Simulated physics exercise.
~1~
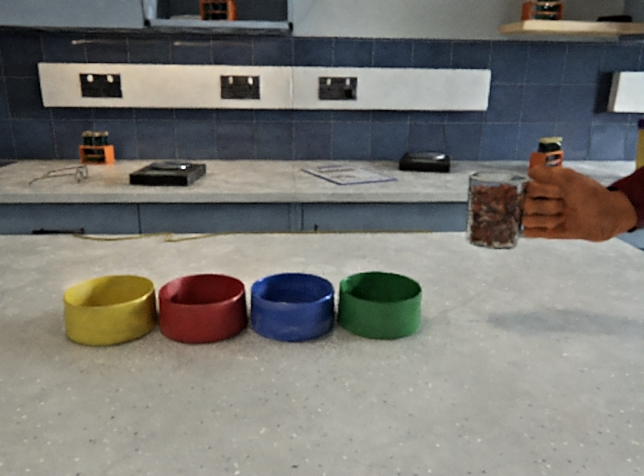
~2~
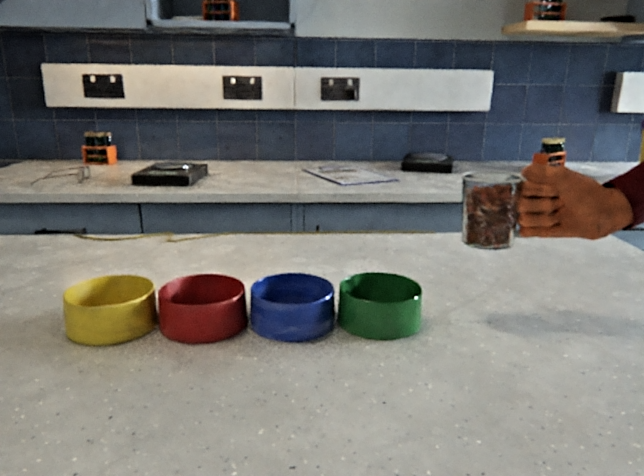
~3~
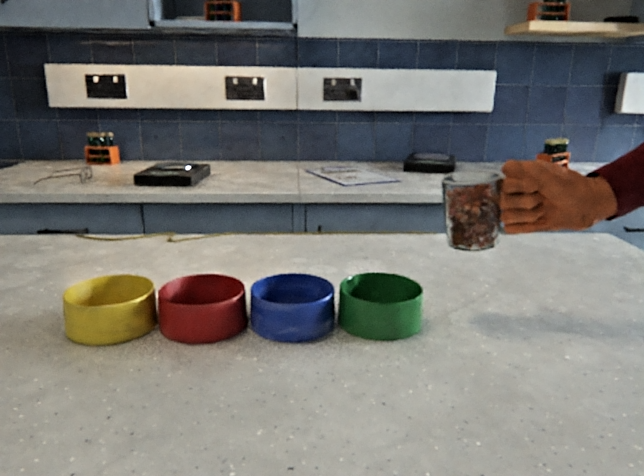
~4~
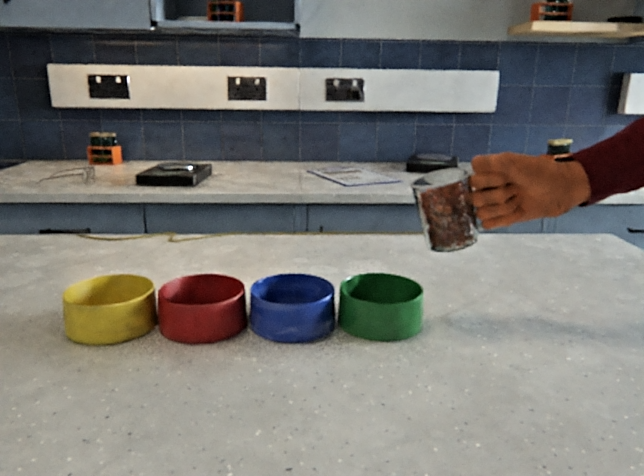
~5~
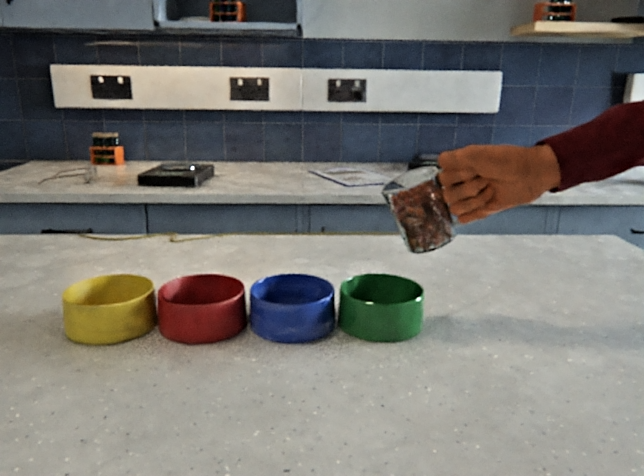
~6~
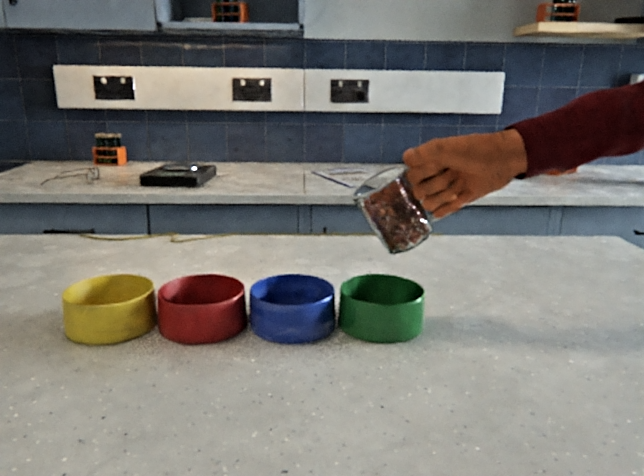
Hand carrying a glass cup of brown pieces leftward and gradually tilting it above a counter with four coloured dishes.
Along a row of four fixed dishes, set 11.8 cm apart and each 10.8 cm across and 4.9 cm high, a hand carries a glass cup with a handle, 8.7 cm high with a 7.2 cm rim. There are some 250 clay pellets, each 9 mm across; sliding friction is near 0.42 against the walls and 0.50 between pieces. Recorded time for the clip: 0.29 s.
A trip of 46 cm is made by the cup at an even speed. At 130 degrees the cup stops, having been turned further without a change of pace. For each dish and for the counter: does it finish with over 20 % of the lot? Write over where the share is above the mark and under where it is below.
Red dish: Under; blue dish: Under; green dish: Under; yellow dish: Over; counter: Over.
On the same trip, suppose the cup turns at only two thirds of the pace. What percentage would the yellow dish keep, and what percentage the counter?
It would be yellow 90 and counter 10.
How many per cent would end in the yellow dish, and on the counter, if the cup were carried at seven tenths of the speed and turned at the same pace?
In that case: Yellow 80, and counter 10.
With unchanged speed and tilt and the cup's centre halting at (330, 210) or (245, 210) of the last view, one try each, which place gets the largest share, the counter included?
Blue; red.
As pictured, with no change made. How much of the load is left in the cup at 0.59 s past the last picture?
That would be some 75 per cent.
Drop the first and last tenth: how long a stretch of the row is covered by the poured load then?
Roughly 20 cm of the row.
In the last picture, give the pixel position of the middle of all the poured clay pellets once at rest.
I'd put it at about (89, 318).
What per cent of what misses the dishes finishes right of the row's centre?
That works out to close to 0 per cent.
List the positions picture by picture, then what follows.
Cup at (495, 210), tilt 0 degrees, lip at (471, 177), moved 0.0 cm; middle of the pieces at (495, 219); green dish at (380, 286); blue dish at (292, 288); red dish at (203, 289); yellow dish at (111, 290), in the first frame.
Cup at (490, 210), tilt 2 degrees, lip at (465, 178), moved 0.8 cm; middle of the pieces at (490, 219), in the second frame.
Cup at (472, 210), tilt 8 degrees, lip at (443, 181), moved 3.3 cm; middle of the pieces at (473, 219), in the third frame.
Cup at (446, 210), tilt 15 degrees, lip at (412, 185), moved 6.8 cm; middle of the pieces at (449, 219), in the fourth frame.
Cup at (420, 211), tilt 23 degrees, lip at (382, 191), moved 10.2 cm; middle of the pieces at (424, 219), in the fifth frame.
Cup at (394, 211), tilt 31 degrees, lip at (352, 196), moved 13.7 cm; middle of the pieces at (399, 219); green dish at (382, 289); blue dish at (293, 289); red dish at (202, 289); yellow dish at (109, 289), in the sixth frame.
Then, 0.35 s after the last picture, tilt 79 degrees; cup holds 100 %.
Then, 0.59 s after the last picture, tilt 111 degrees; cup holds 75 %, yellow 5 %.
Then, 0.94 s after the last picture, tilt 130 degrees; cup holds 0 %, yellow 65 %.
In the end, red 0 %, blue 0 %, green 0 %, yellow 65 %, counter 35 %.
